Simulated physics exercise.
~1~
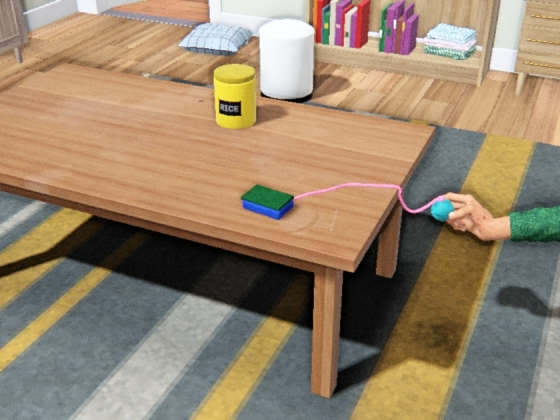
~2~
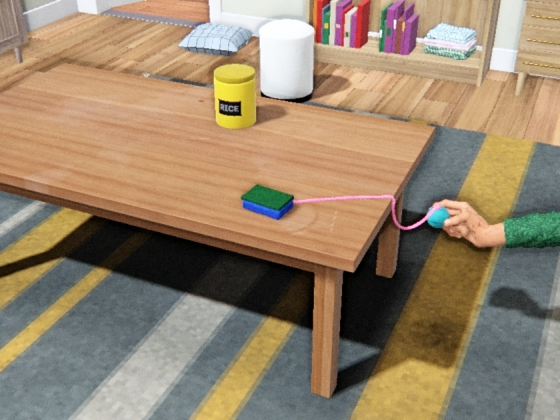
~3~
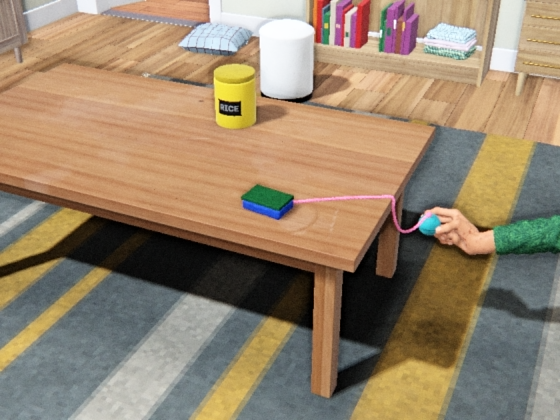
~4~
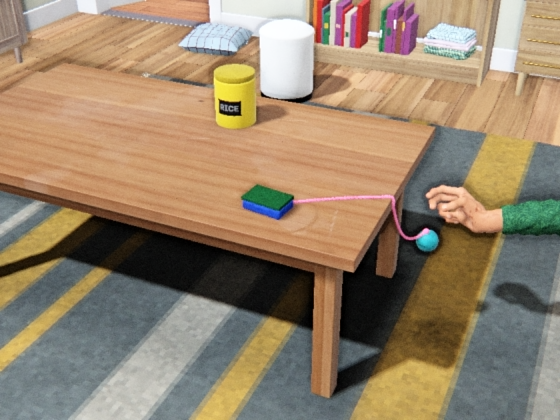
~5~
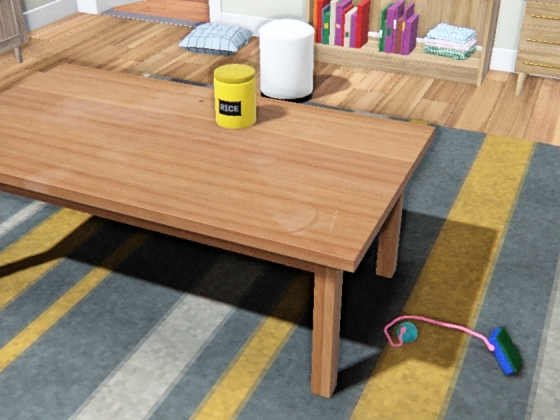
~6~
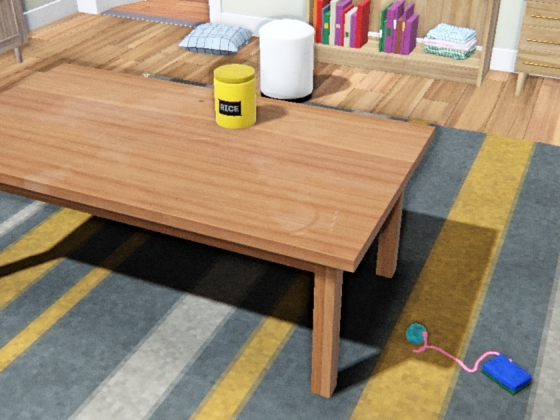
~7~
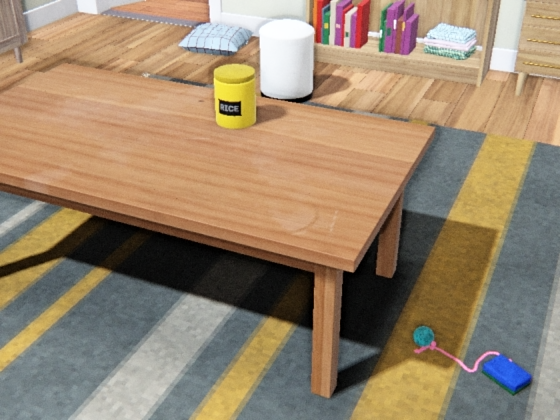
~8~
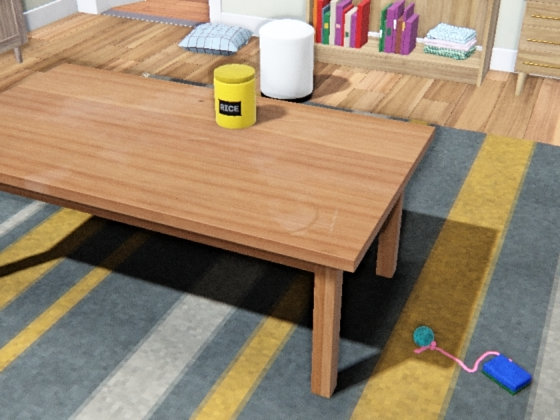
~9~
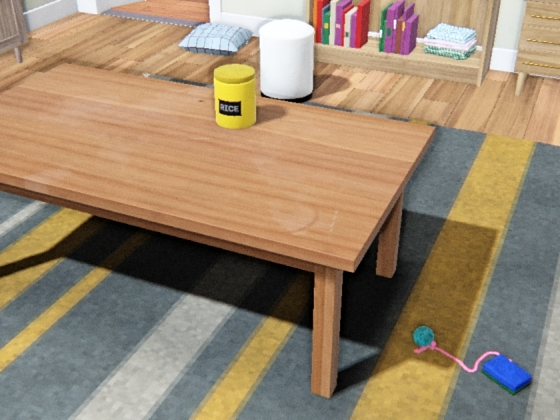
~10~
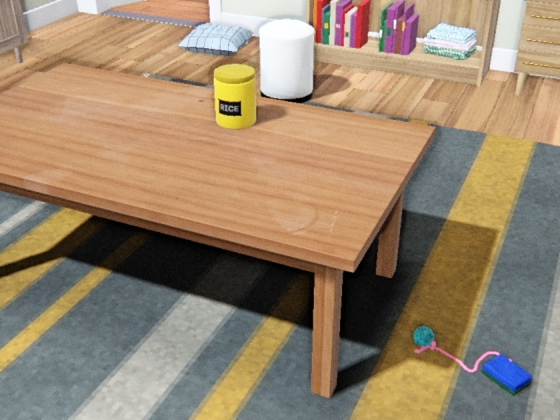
A turquoise ball, tied by a pink shoelace to a sponge on a wooden table, was lowered slightly by a hand and let go. It dropped to the rug, dragging the sponge off the table, and both lay still while the yellow canister stayed put.
